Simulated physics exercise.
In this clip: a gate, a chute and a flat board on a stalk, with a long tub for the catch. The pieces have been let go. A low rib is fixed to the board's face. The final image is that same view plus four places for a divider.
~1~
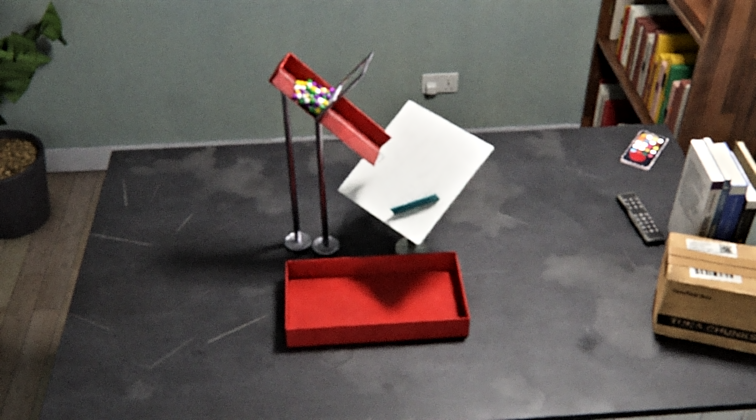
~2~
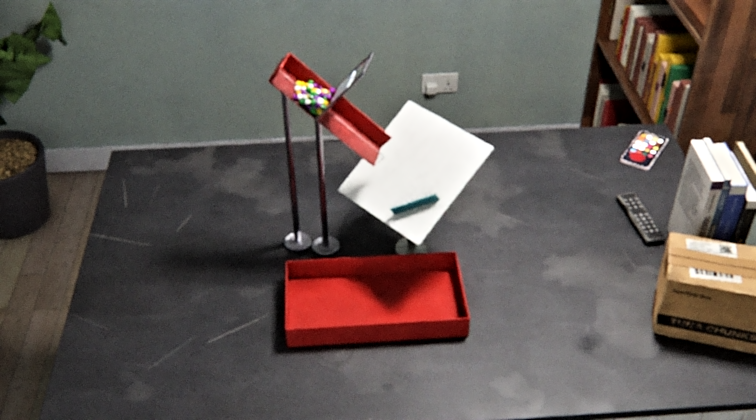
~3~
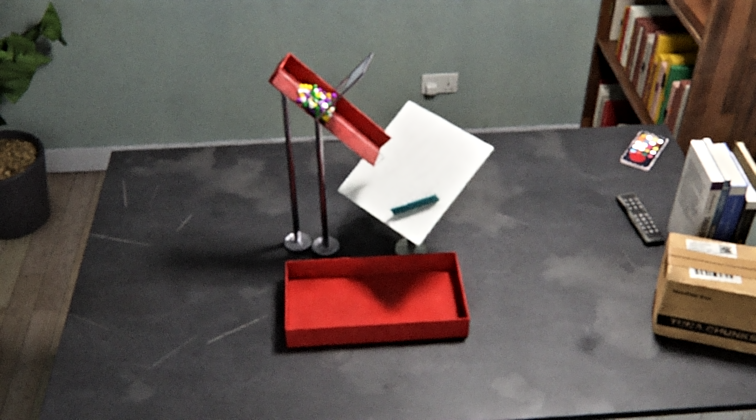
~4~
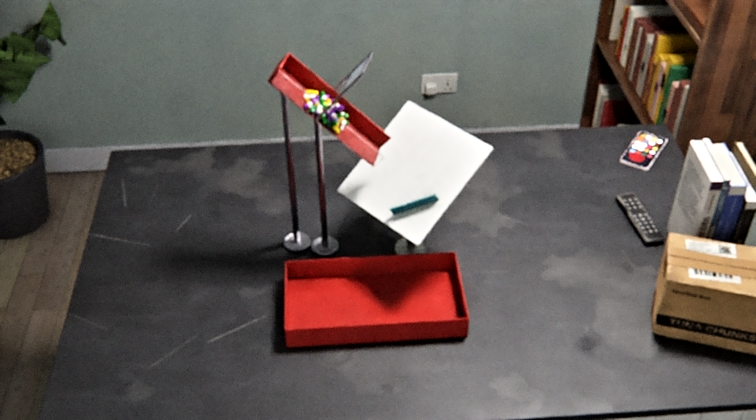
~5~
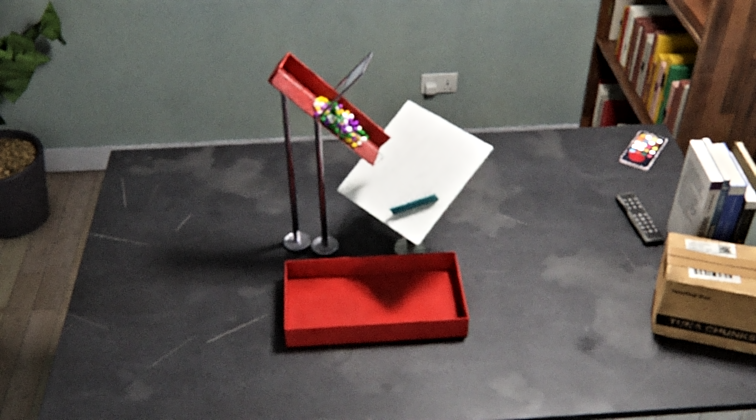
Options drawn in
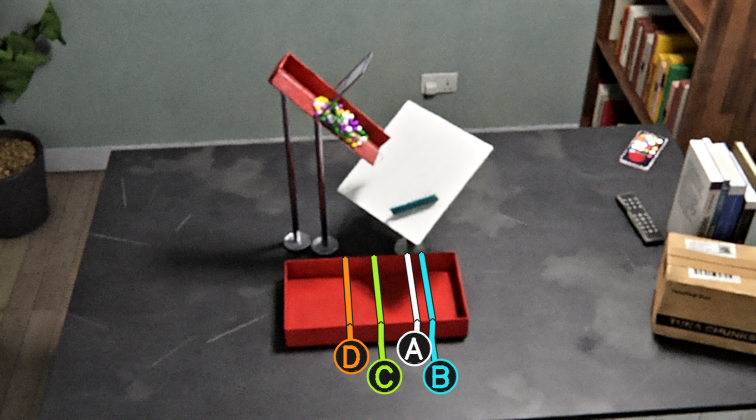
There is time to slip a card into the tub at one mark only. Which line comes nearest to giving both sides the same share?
D.
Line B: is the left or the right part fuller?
The left side.
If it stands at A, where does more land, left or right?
The left side.
On the marked copy, line A crosses the front rim at (417, 321); line B crosses the front rim at (432, 320); line C crosses the front rim at (380, 323); line D crosses the front rim at (349, 325).
With A, of what is caught, nearly all on the left of the divider, a small part on the right.
With B, of what is caught, nearly all on the left of the divider, a stray few on the right.
With C, of what is caught, nearly all on the left of the divider, a stray few on the right.
With D, of what is caught, about half on the left of the divider, about half on the right.
